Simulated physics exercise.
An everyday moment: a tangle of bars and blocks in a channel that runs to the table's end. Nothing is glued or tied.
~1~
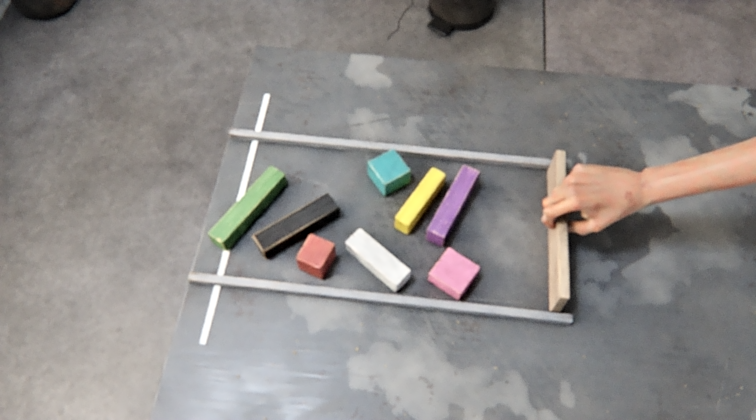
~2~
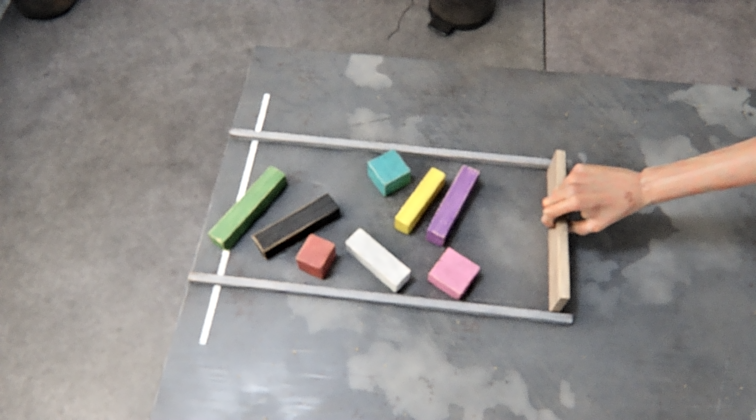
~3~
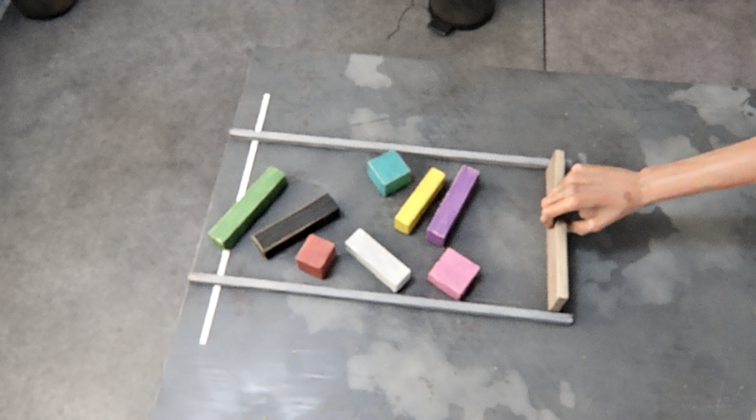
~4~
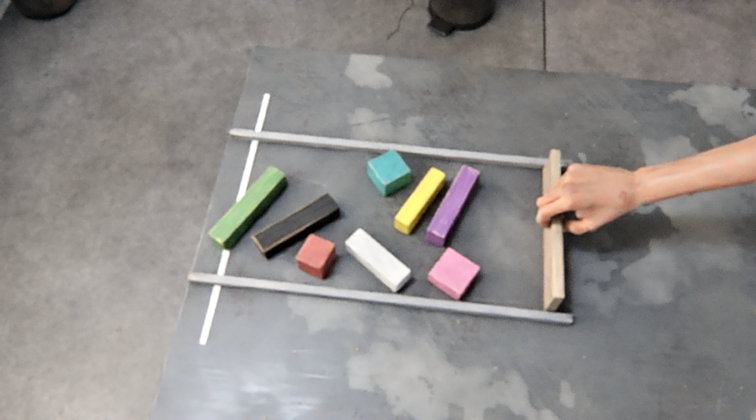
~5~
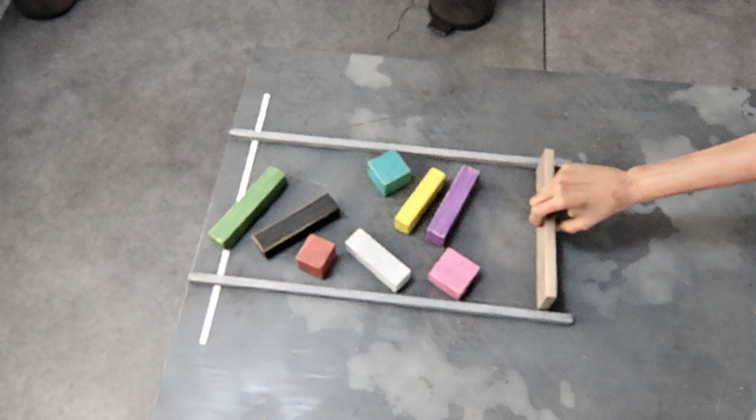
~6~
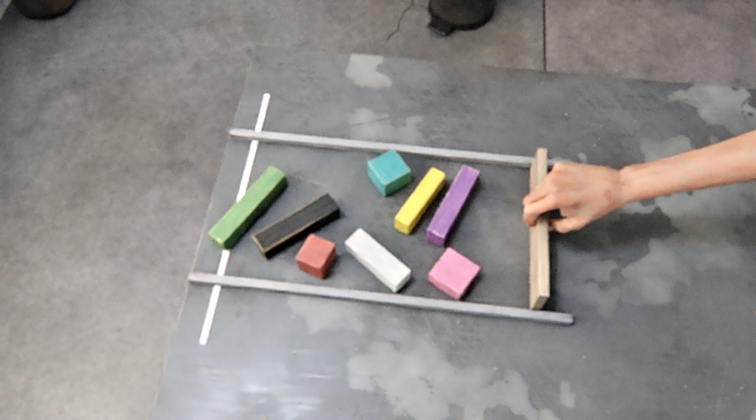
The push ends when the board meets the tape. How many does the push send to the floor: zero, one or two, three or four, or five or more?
In the end the number that fall off is five or more.
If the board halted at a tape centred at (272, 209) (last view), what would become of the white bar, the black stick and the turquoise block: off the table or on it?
The white bar survives, the black stick drops off, the turquoise block does not fall.
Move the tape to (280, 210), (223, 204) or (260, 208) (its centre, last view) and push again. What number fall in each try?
Down on the floor: 1, 7 and 3.
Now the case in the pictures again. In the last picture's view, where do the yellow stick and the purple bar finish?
Near (216, 181) and (233, 184).
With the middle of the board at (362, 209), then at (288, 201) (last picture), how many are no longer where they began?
First 7, then 8.
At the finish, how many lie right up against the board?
That makes 2.
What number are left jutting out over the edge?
It comes to 2.
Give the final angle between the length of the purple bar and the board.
About 0°.
A little later, none off yet; green bar at rest near (249, 208); black stick at rest near (297, 226); red block at rest near (315, 257).
When it is over, the number that fall off is five or more; down, turquoise block, white bar, red block, black stick and green bar.
